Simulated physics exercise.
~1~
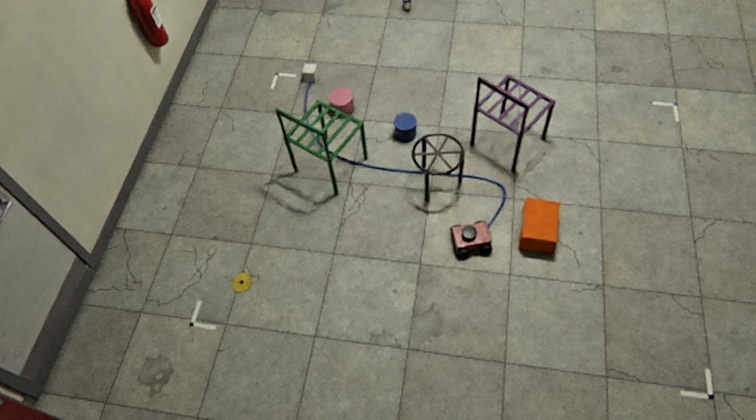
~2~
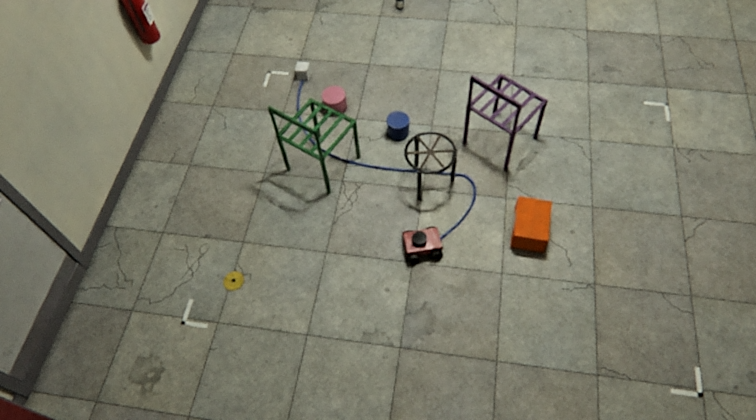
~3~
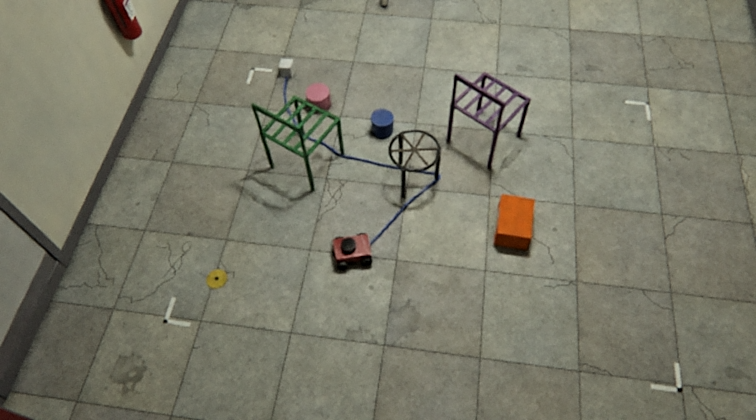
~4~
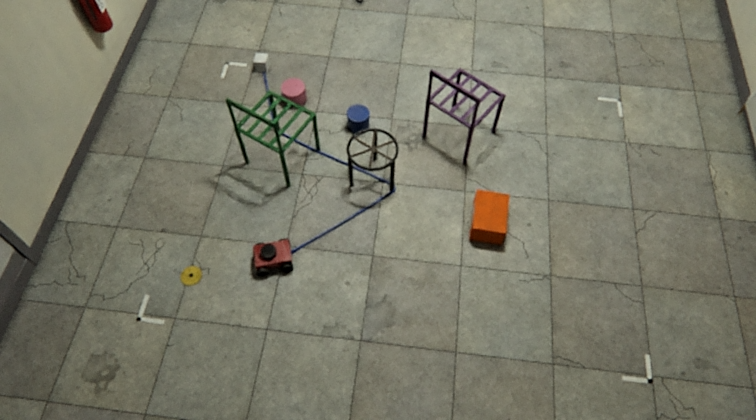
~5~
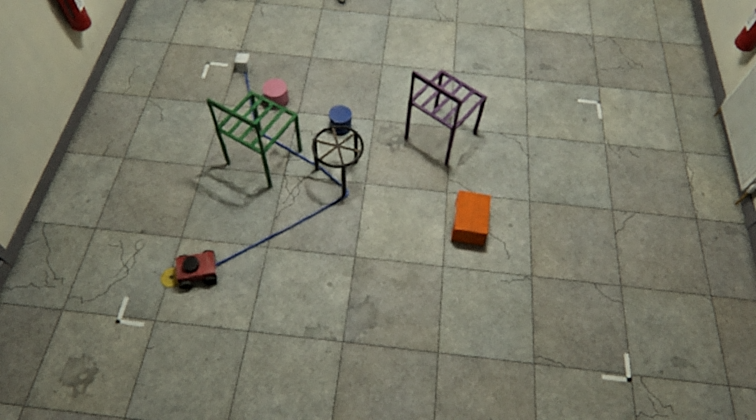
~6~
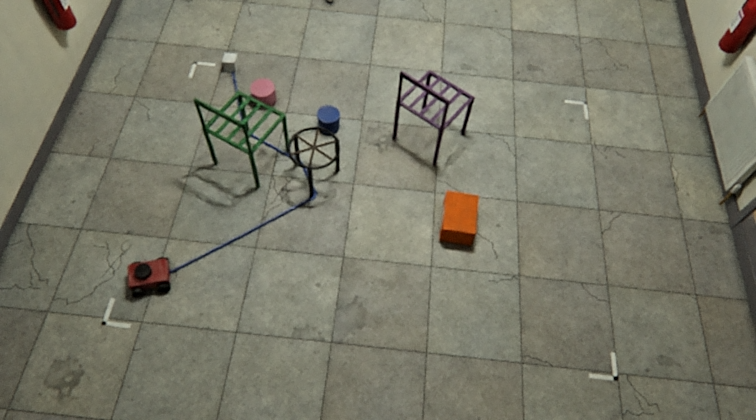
At first, a small red cart sits beside an orange box on a grey tiled floor, its blue lead curving past a black stool and a green chair to a small pale block. A purple chair, a pink tub and a blue bin stand nearby. The cart drives left, and the lead straightens against the stool. As the cart keeps going, the lead bends sharply at the stool, which shifts left toward the green chair. The cart then crosses the yellow floor mark. It ends just beyond the mark at lower left, still attached, with the stool displaced but upright.
